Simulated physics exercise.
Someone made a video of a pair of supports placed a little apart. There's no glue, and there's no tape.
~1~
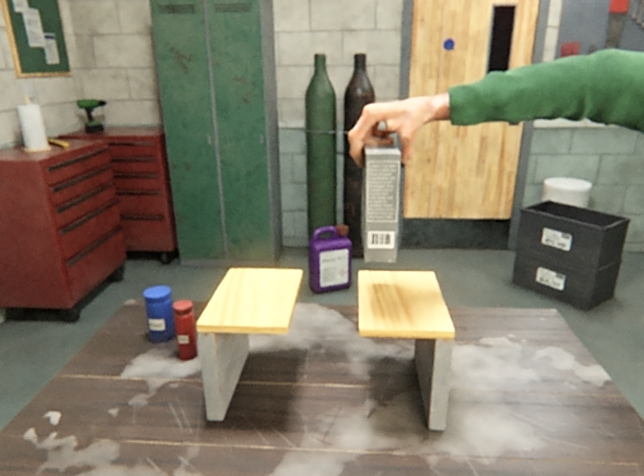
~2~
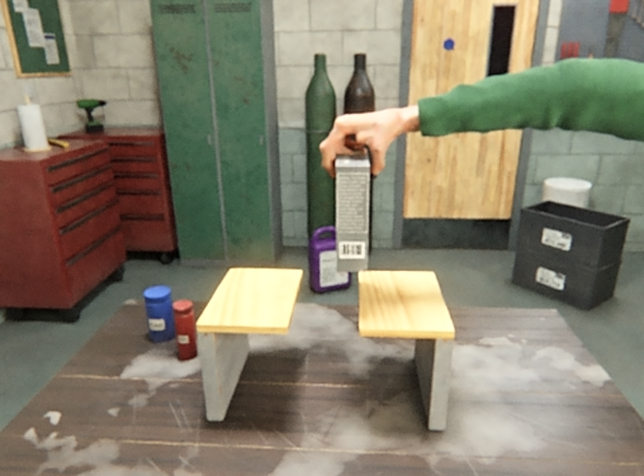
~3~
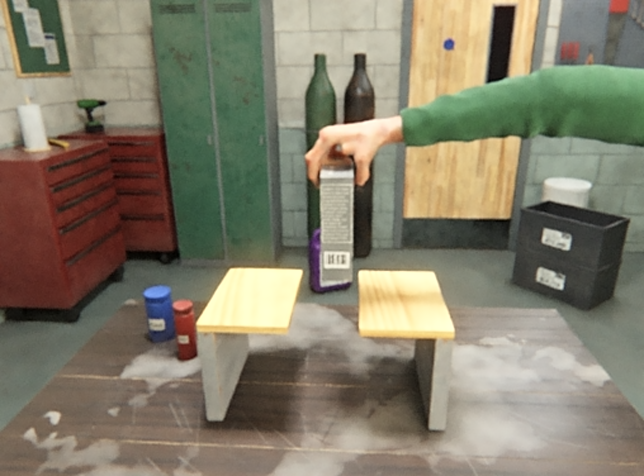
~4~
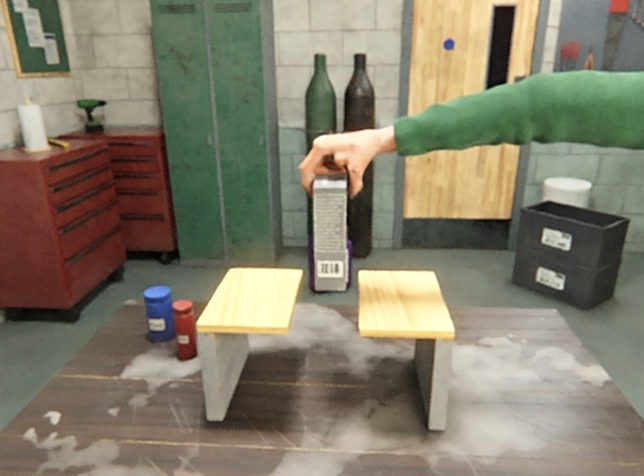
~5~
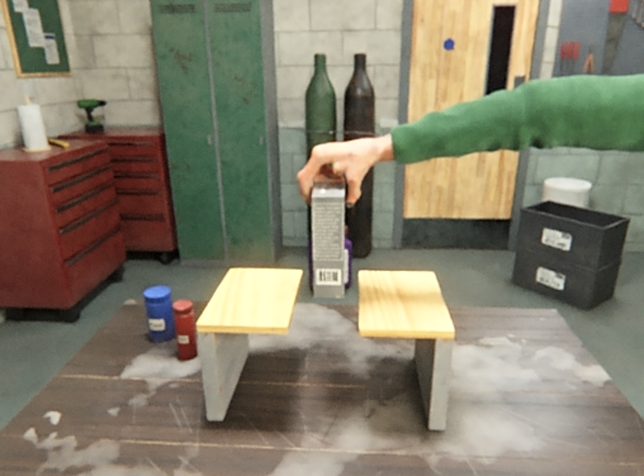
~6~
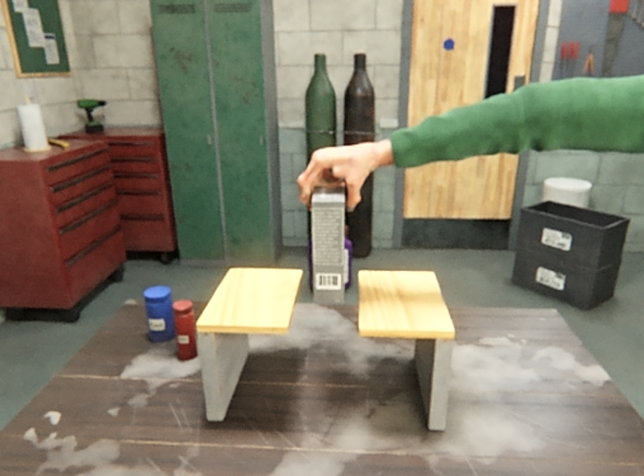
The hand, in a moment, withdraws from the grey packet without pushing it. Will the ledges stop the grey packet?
The likely result is that it travels down to the table.
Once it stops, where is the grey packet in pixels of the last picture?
Near pixel (330, 346).
Then, 0.20 s after the last picture, grey packet slid a little near (330, 264).
Then, 0.30 s after the last picture, grey packet slid about its own width near (330, 332).
Then, 0.40 s after the last picture, grey packet slid about its own width near (330, 337).
Then, 1.20 s after the last picture, grey packet slid well along near (330, 346).
At rest, moved from the start, grey packet; the other 2 in place. Seen from the same camera at the end, grey packet near (330, 346). The packet goes down the gap.
